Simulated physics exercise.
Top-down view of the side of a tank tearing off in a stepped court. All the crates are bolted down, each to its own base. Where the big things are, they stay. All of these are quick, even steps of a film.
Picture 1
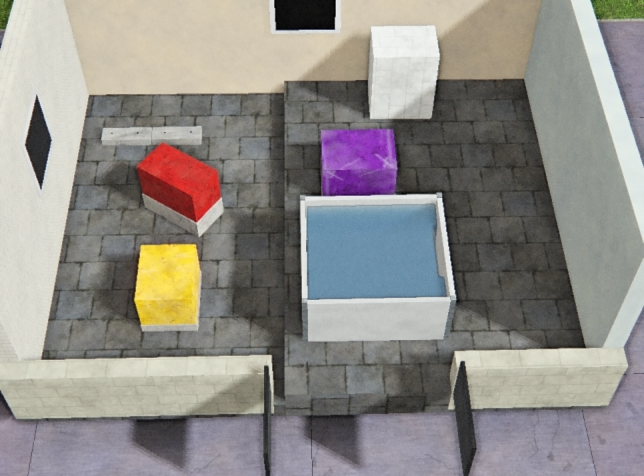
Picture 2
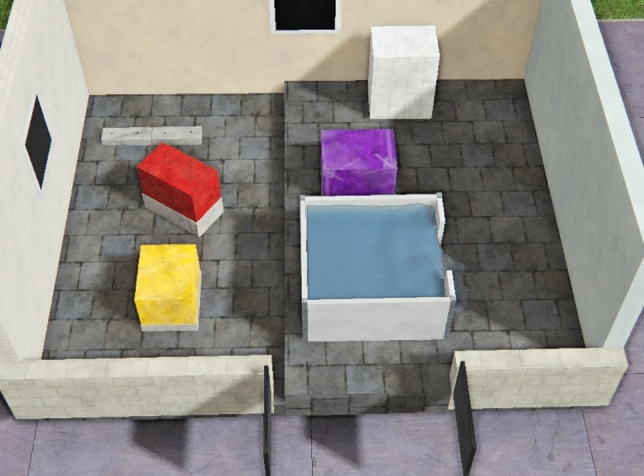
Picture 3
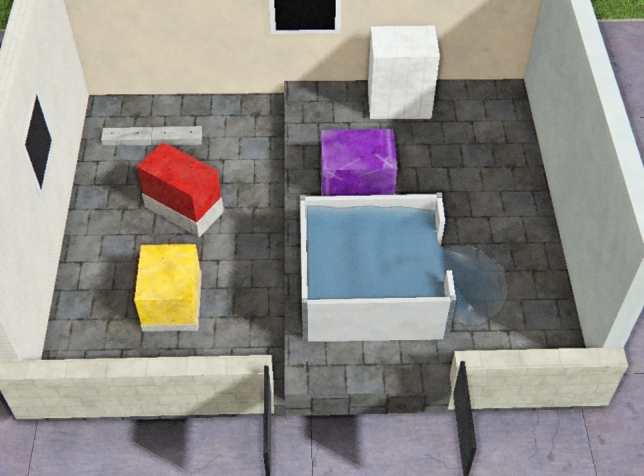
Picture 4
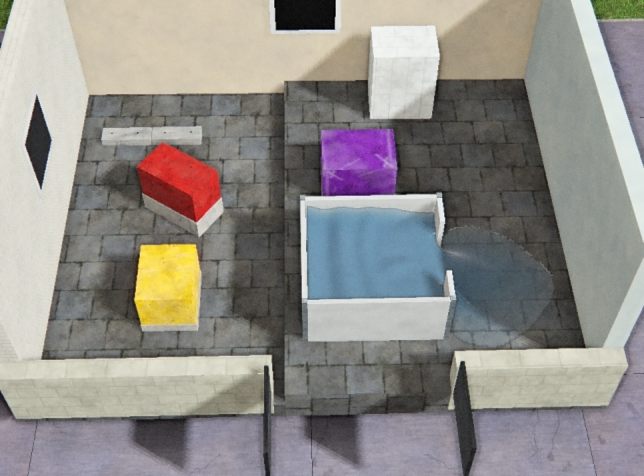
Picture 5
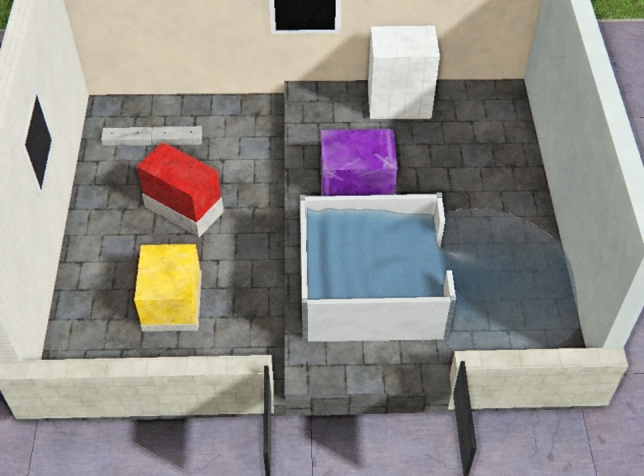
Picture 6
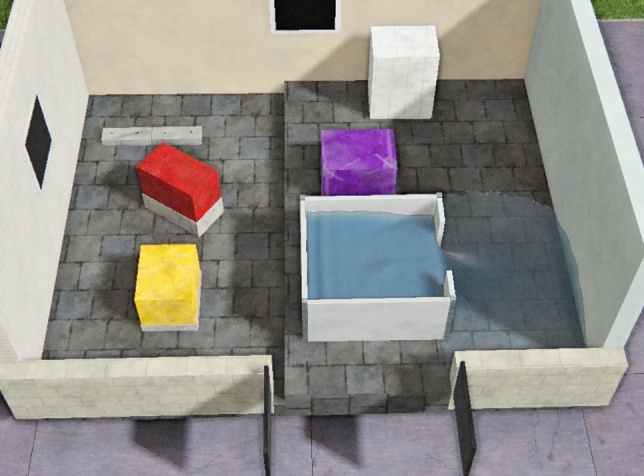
At first, still blue water fills an open white tank in a walled, paved court with red, yellow, purple and white blocks. Then a gap opens in the tank's right side and water pours out, fanning across the paving until it reaches the right wall and spreads along it.
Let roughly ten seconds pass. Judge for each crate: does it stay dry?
Result: The yellow crate will be spared. The purple crate will be hit by the water. The red crate will be spared.
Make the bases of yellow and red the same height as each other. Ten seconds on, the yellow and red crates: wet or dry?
The yellow one is not reached, and the red one is not reached.
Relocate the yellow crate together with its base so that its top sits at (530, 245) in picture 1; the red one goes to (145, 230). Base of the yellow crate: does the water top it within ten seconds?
Result for yellow: Overtopped.
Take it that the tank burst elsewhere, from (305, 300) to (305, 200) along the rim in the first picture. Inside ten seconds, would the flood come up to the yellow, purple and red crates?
I'd expect the yellow crate goes wet, the purple crate remains untouched, and the red crate goes wet.
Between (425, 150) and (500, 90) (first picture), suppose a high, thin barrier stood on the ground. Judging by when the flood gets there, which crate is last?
That would be the red crate.
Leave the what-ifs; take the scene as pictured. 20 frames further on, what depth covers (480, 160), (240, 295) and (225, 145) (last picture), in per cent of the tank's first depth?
Roughly 8 per cent, 0 per cent and 0 per cent.
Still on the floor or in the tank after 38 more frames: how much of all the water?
Estimate: 92 per cent.
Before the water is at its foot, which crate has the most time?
That is the red one.
A moment on, water covers 15 % of the floor; the yellow crate not reached, the purple crate not reached, the red crate not reached.
Next, water covers 25 % of the floor; the yellow crate not reached, the purple crate not reached, the red crate not reached.
Then, water covers 40 % of the floor; the yellow crate not reached, the purple crate water round its plinth, the red crate not reached.
Later, water covers 65 % of the floor; the yellow crate water round its plinth, the purple crate water round its plinth, the red crate water round its plinth.
In the end, water covers 95 % of the floor; the yellow crate stayed above the water, the purple crate was topped, the red crate stayed above the water.
